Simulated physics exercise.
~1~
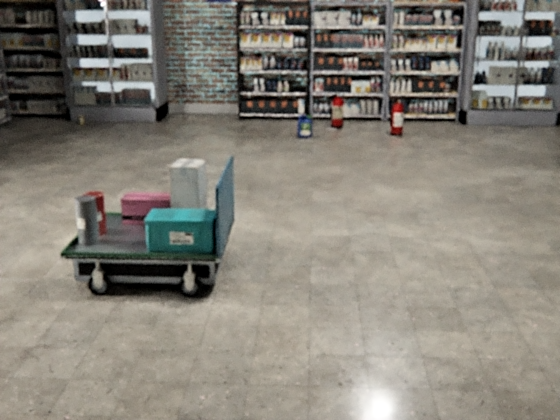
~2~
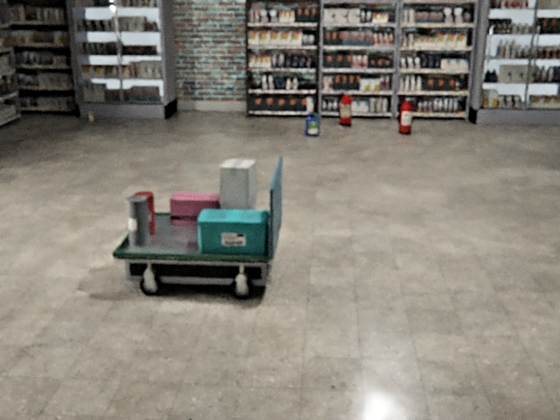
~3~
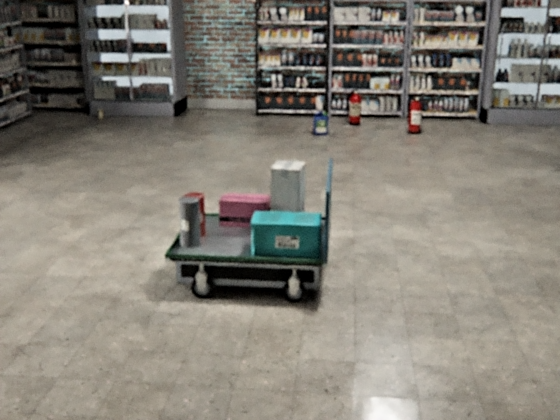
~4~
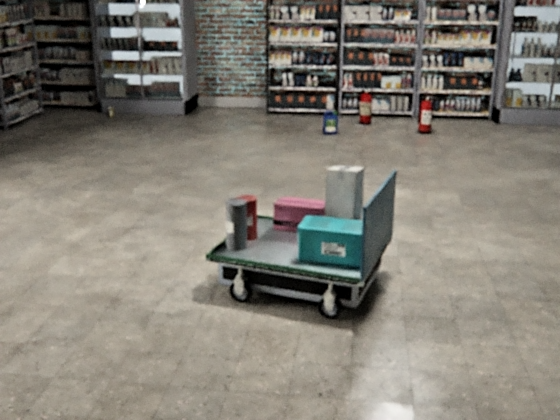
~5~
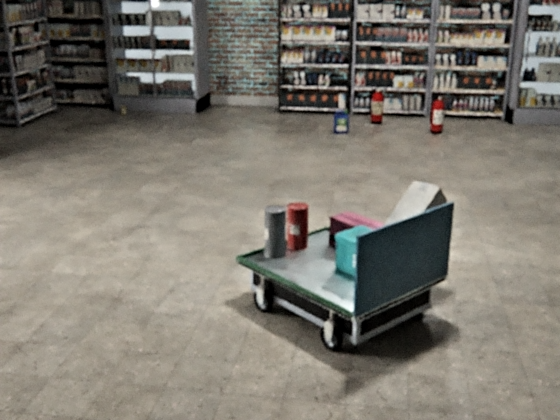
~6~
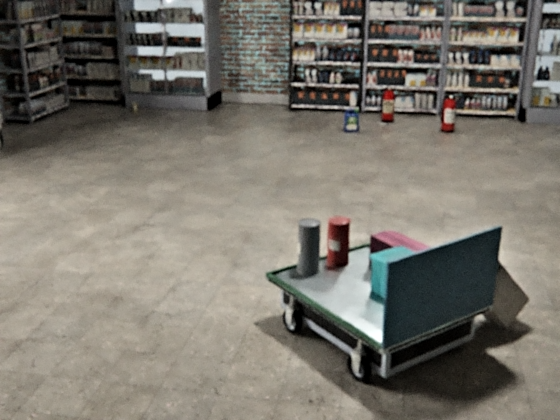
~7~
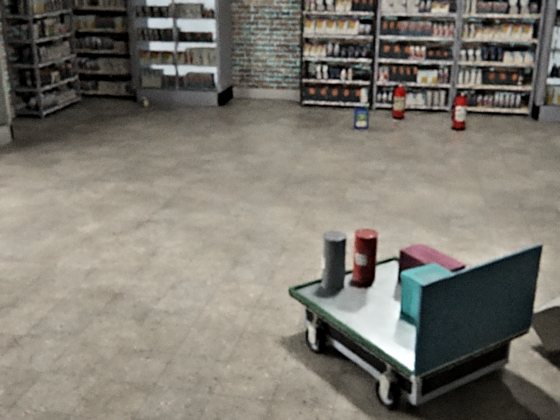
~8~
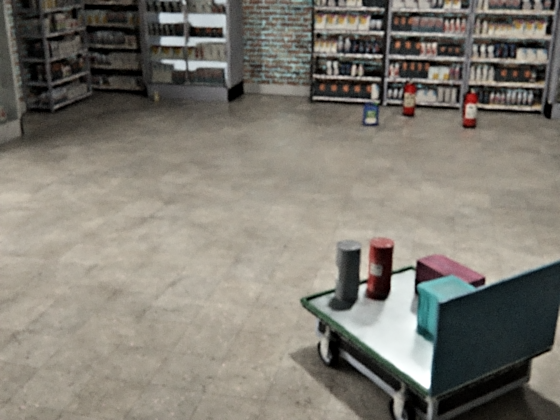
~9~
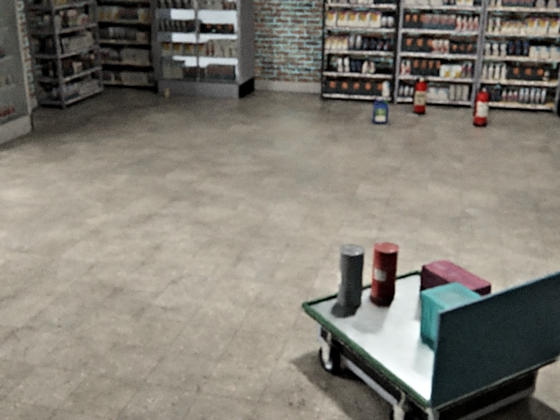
In a store aisle area with stocked shelves, a flat cart carrying boxes and two canisters rolls right and turns toward the viewer; the white box tips over the tall board and falls off, while the canisters stay upright and the pink and turquoise boxes remain aboard.
